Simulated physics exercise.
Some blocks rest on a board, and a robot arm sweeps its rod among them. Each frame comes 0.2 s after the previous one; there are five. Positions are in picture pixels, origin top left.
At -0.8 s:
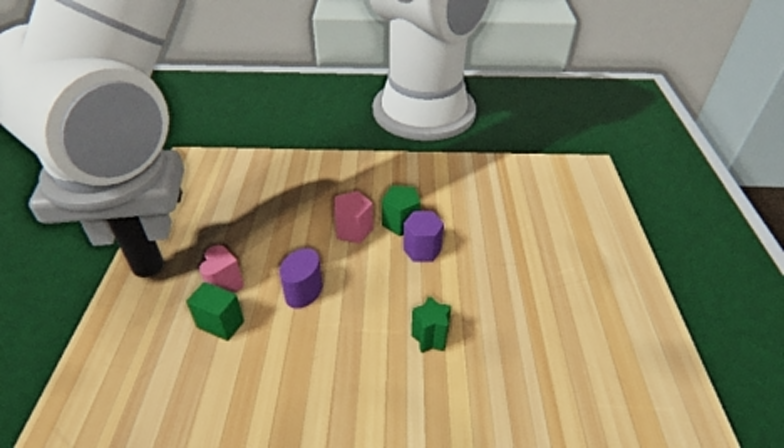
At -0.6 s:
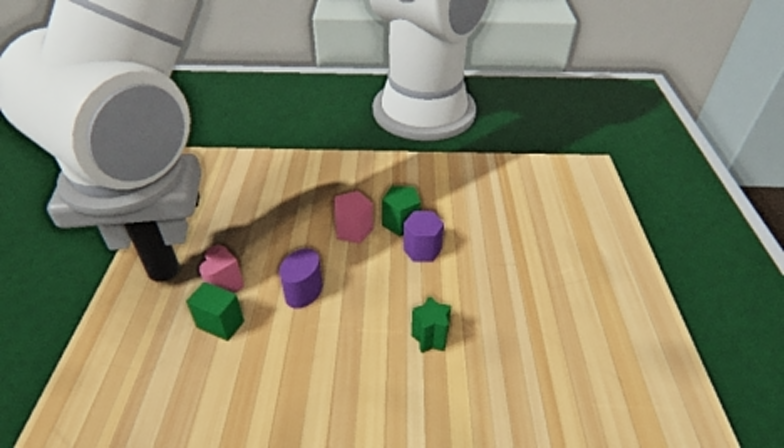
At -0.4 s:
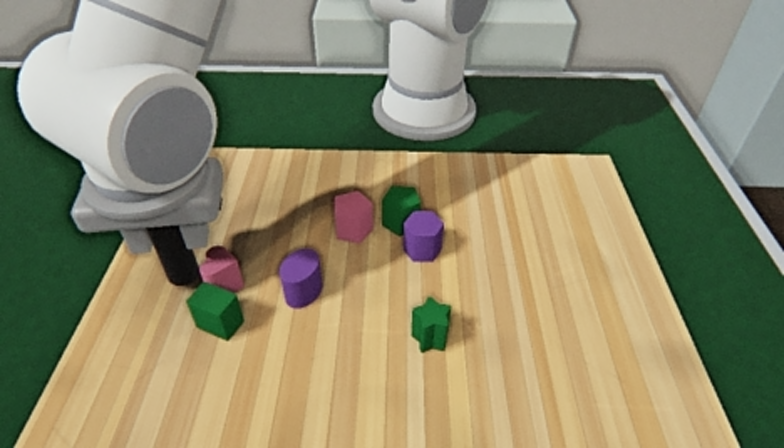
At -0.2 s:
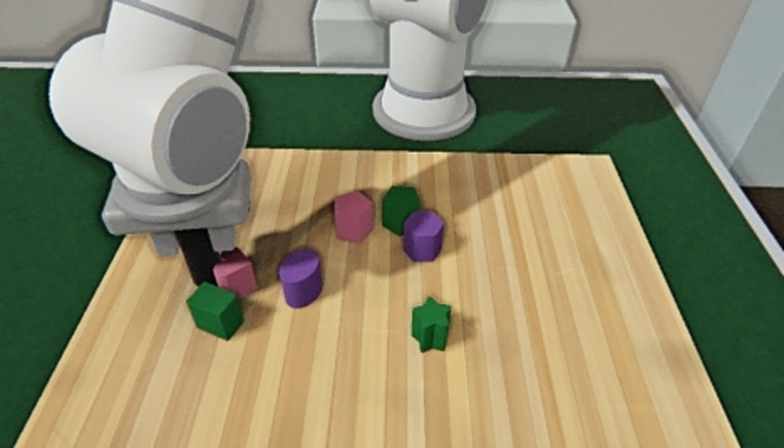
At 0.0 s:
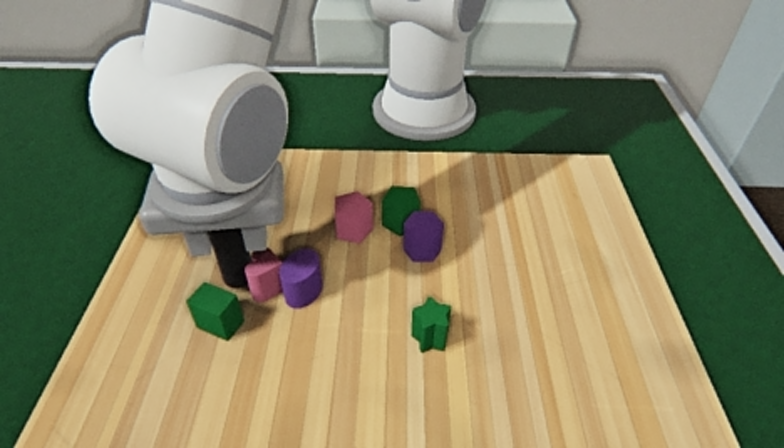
A robot arm's dark rod slides right across a wooden board toward a pink heart-shaped block at the left. It meets the block and pushes it rightward past a green cube until it sits beside the purple oval, while the other blocks, including a green star, stay in place.
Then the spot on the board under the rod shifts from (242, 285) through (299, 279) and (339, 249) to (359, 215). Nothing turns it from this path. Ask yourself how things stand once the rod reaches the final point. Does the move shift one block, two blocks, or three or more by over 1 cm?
The result: Three blocks or more.
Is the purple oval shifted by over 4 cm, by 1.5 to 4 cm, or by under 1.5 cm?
Long, over 4 cm.
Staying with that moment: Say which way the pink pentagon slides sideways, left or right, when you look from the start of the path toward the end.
Slides left.
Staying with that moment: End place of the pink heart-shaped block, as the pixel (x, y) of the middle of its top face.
I'd expect the centre of its top face to be at (347, 248).
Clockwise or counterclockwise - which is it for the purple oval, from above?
It twists with the clock when seen from above.
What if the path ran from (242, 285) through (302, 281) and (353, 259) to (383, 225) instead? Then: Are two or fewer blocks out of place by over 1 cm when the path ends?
No, it doesn't check out.
On the path given first. One third of the way, rod (300, 272); pink heart-shaped block (325, 255); purple oval (347, 272), turned 35° clockwise.
Two thirds of the way, rod (339, 241); pink heart-shaped block (347, 248), turned 30° clockwise; purple oval (349, 274), turned 40° clockwise; pink pentagon (354, 202).
At the end, rod (359, 208); pink heart-shaped block (347, 248), turned 30° clockwise; purple oval (349, 274), turned 40° clockwise; pink pentagon (379, 174), turned 30° clockwise; green pentagon not moved.
